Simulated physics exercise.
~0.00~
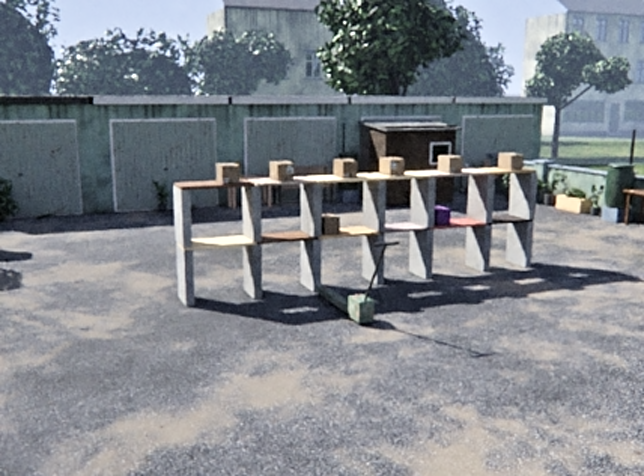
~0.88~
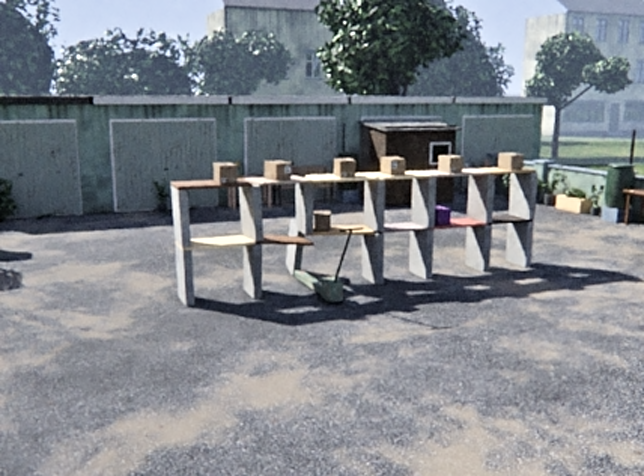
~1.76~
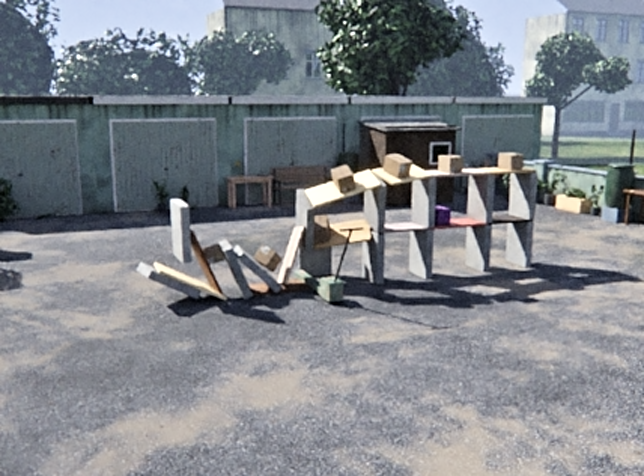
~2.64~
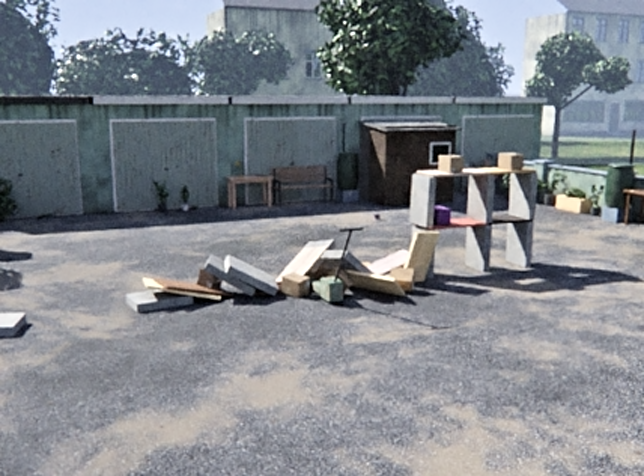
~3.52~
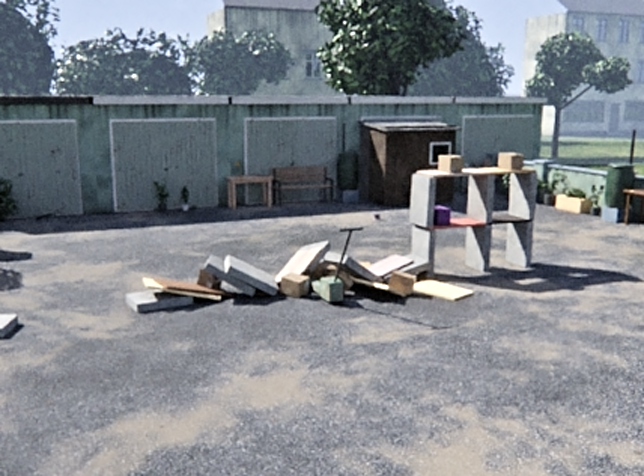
A green jack slid in low and knocked a support at the foot of a two-tiered row of boards and boxes, and the left side collapsed into a heap around it, while the right end stayed standing with its purple box and red board.
